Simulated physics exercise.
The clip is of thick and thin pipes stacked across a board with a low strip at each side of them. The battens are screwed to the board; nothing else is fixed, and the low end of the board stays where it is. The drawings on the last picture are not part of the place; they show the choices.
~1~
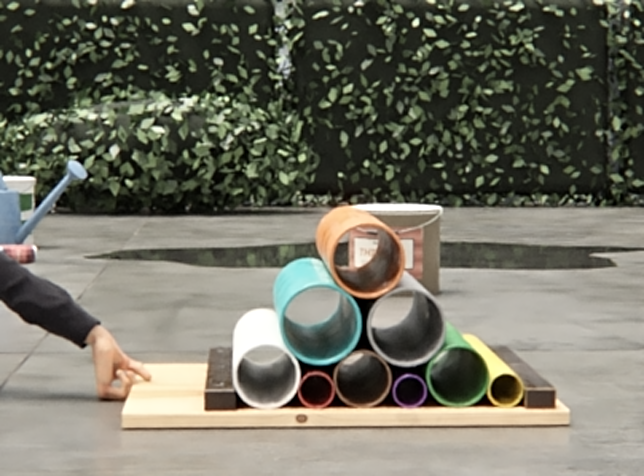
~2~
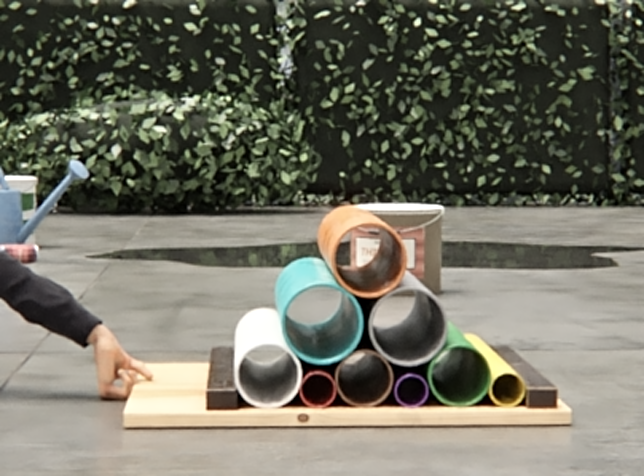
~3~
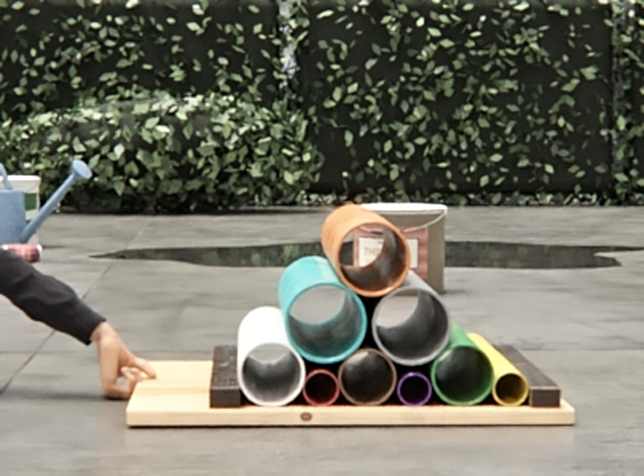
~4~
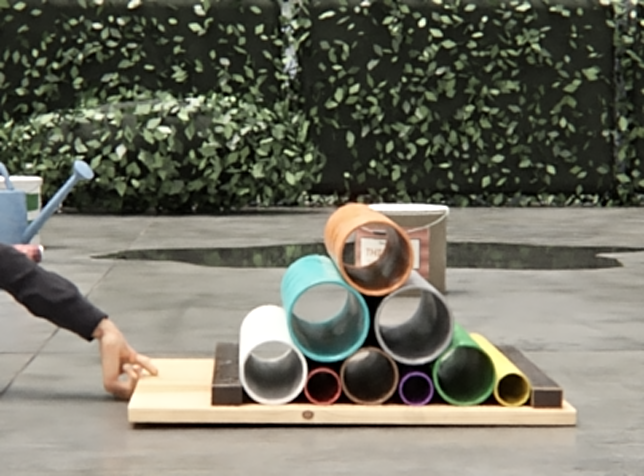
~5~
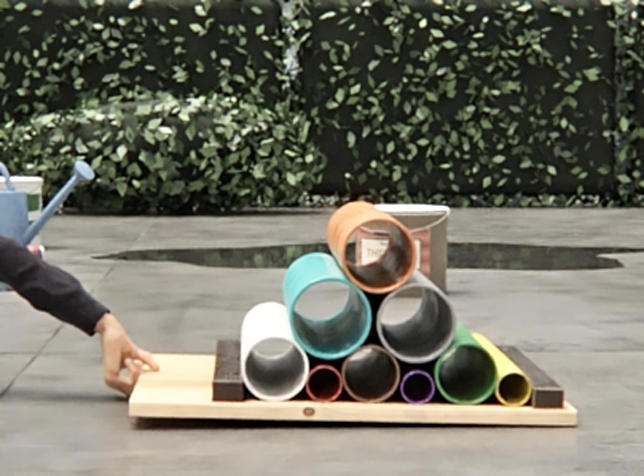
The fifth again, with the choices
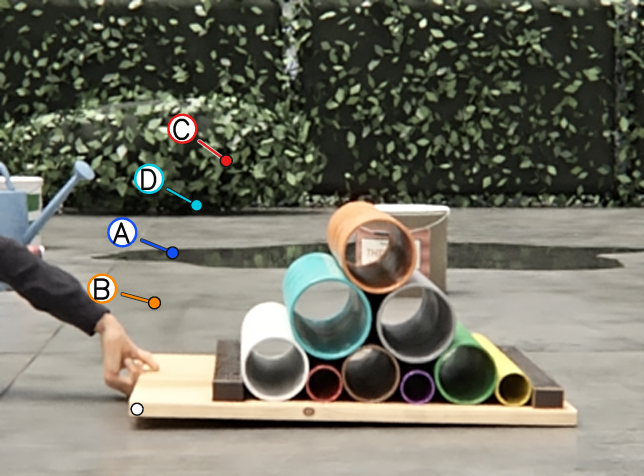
In the video, colourful pipes sit stacked on a wooden board between two dark strips, an orange one on top, while a hand at the left grips the board's end and slowly raises it slightly, tilting the stack.
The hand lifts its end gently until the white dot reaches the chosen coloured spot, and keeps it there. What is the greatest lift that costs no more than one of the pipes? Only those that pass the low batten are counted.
Lift it to C and no more.
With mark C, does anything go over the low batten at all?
Yes, at C.
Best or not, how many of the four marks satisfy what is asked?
The number is four.
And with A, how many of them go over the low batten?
With A, none.
On the marked copy, A at (173, 253); B at (154, 303); C at (226, 161); D at (197, 205); the white dot at (137, 409).
Following C. Soon after the start, board at 20°.
Later, board at 36°.
In the end, board at 36°, one over the low batten (orange).
As for the rest, A none over the low batten; B none over the low batten; D one over the low batten (orange).
